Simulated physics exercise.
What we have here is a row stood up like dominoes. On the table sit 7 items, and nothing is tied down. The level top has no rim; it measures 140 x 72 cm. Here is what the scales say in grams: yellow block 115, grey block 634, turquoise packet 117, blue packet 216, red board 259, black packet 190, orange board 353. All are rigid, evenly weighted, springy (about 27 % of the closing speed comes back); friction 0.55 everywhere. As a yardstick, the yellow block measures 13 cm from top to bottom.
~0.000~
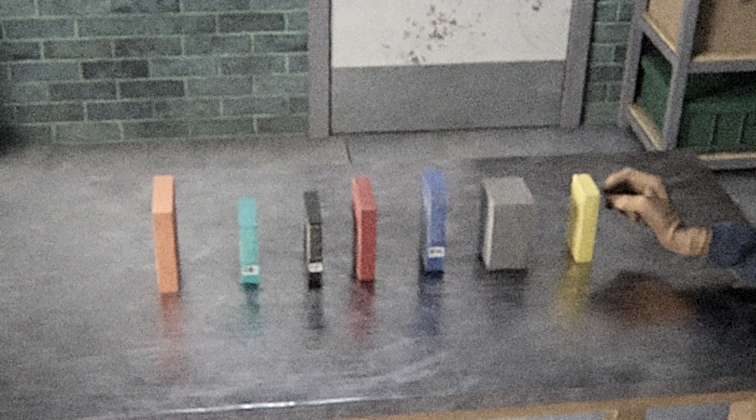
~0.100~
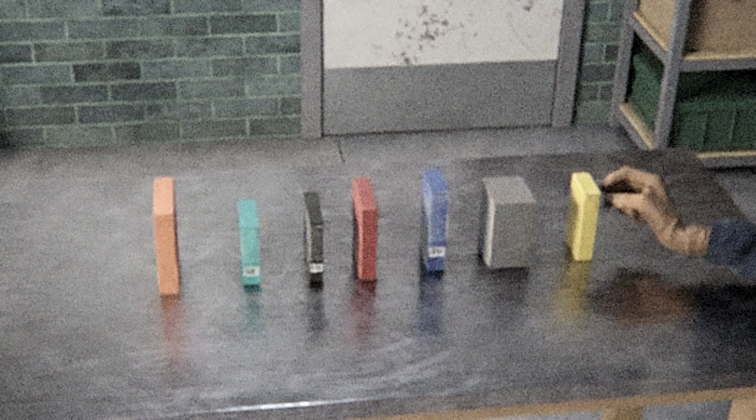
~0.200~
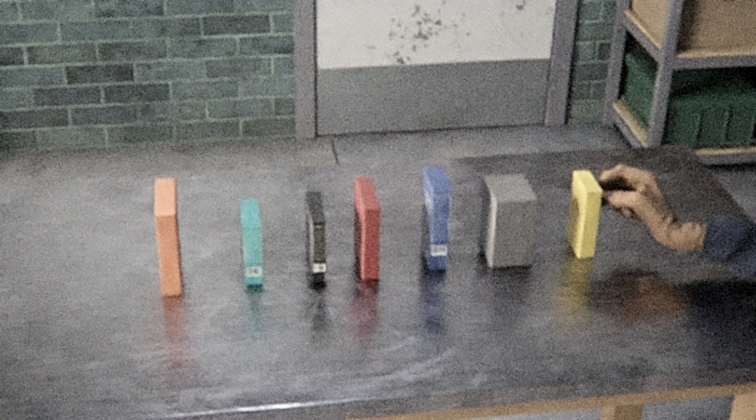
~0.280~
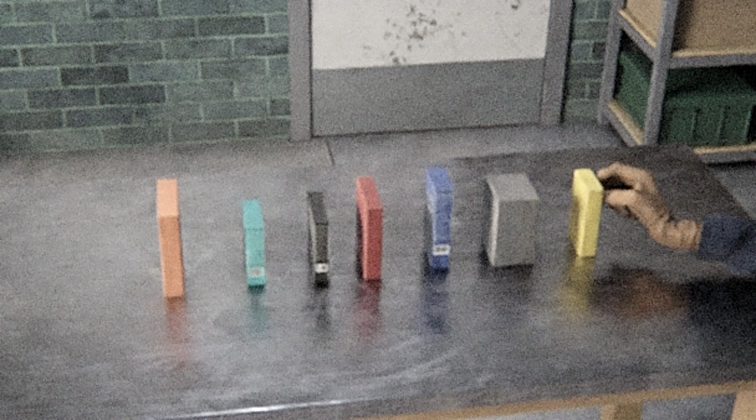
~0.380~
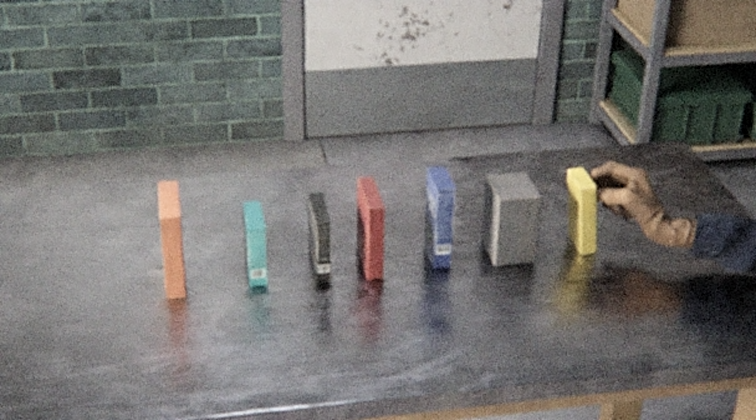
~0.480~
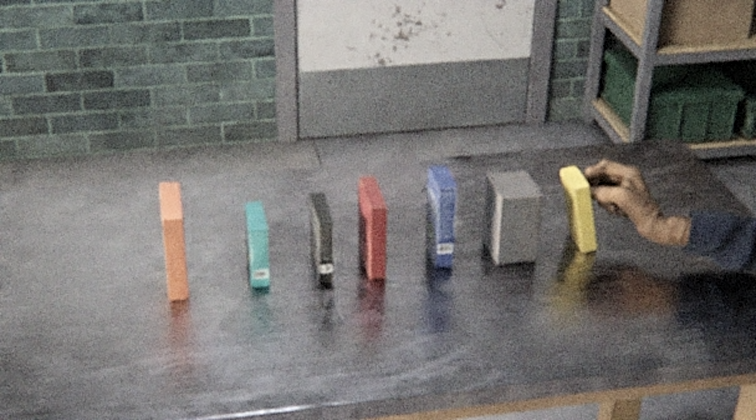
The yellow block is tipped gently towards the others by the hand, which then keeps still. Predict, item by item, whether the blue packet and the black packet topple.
My prediction: The blue packet never falls; the black packet never falls.
After 0.58 s, yellow block 20° over.
After 0.68 s, yellow block 38° over.
After 0.98 s, yellow block 40° over.
At rest (1.6 s), all 5 in place, give or take 5 cm. Seen from the same camera at the end, blue packet near (441, 217), black packet near (322, 238).
